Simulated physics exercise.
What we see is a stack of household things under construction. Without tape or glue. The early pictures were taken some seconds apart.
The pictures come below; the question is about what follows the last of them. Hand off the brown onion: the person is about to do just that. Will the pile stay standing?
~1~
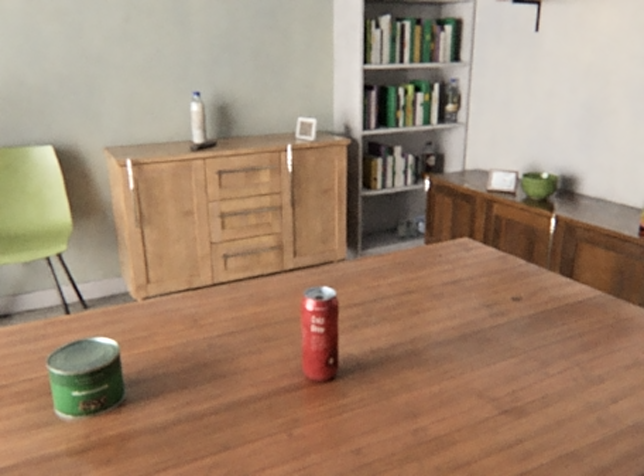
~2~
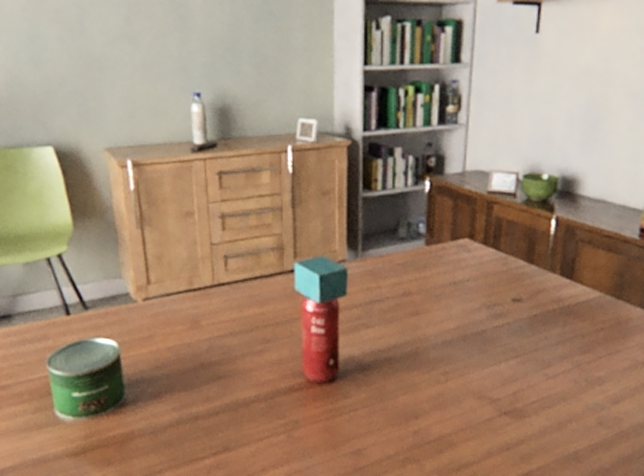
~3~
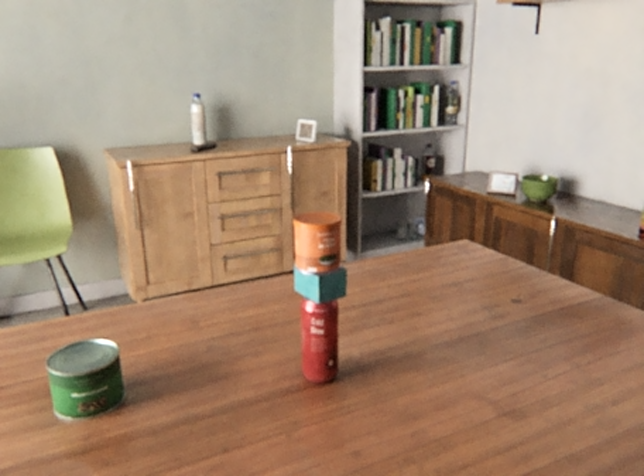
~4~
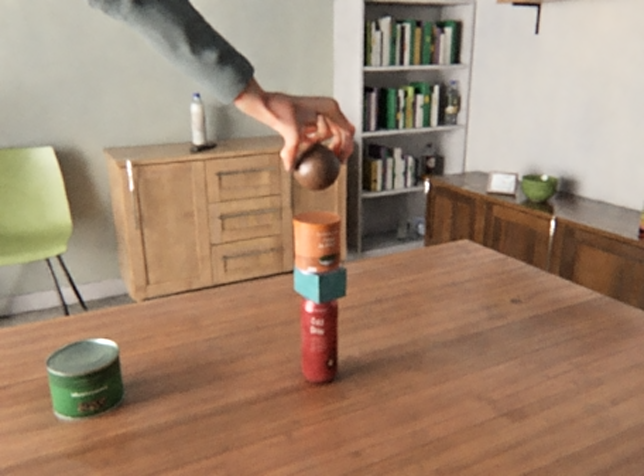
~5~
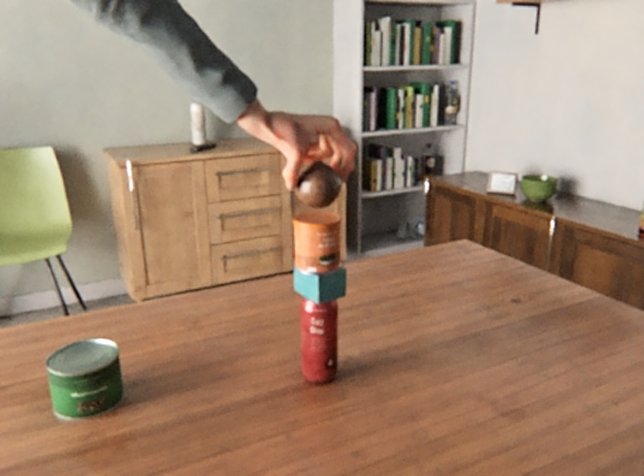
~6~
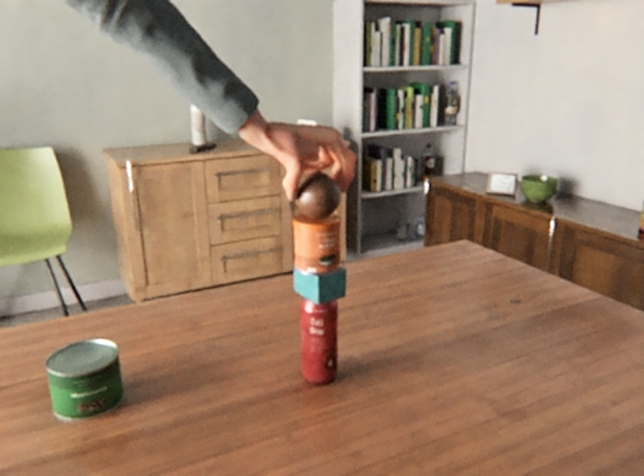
I expect everything to stay in place.
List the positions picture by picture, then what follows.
In the first picture, the last thing is not in view yet.
In the second picture, the last thing is not in view yet; red can (320, 336).
In the third picture, the last thing is not in view yet; turquoise block (320, 280).
The fourth picture shows on its way; brown onion (317, 167); red can (320, 337).
The fifth picture shows on its way; brown onion (318, 185); turquoise block (320, 280).
The sixth picture shows set down, still held; brown onion (318, 195); red can (319, 337).
Then, 0.30 s on from there, no change.
Then, 1.10 s on from there, brown onion resting near (318, 196).
In the end, all 5 unmoved. At the end, from the last picture's camera, brown onion near (318, 196). The pile holds.
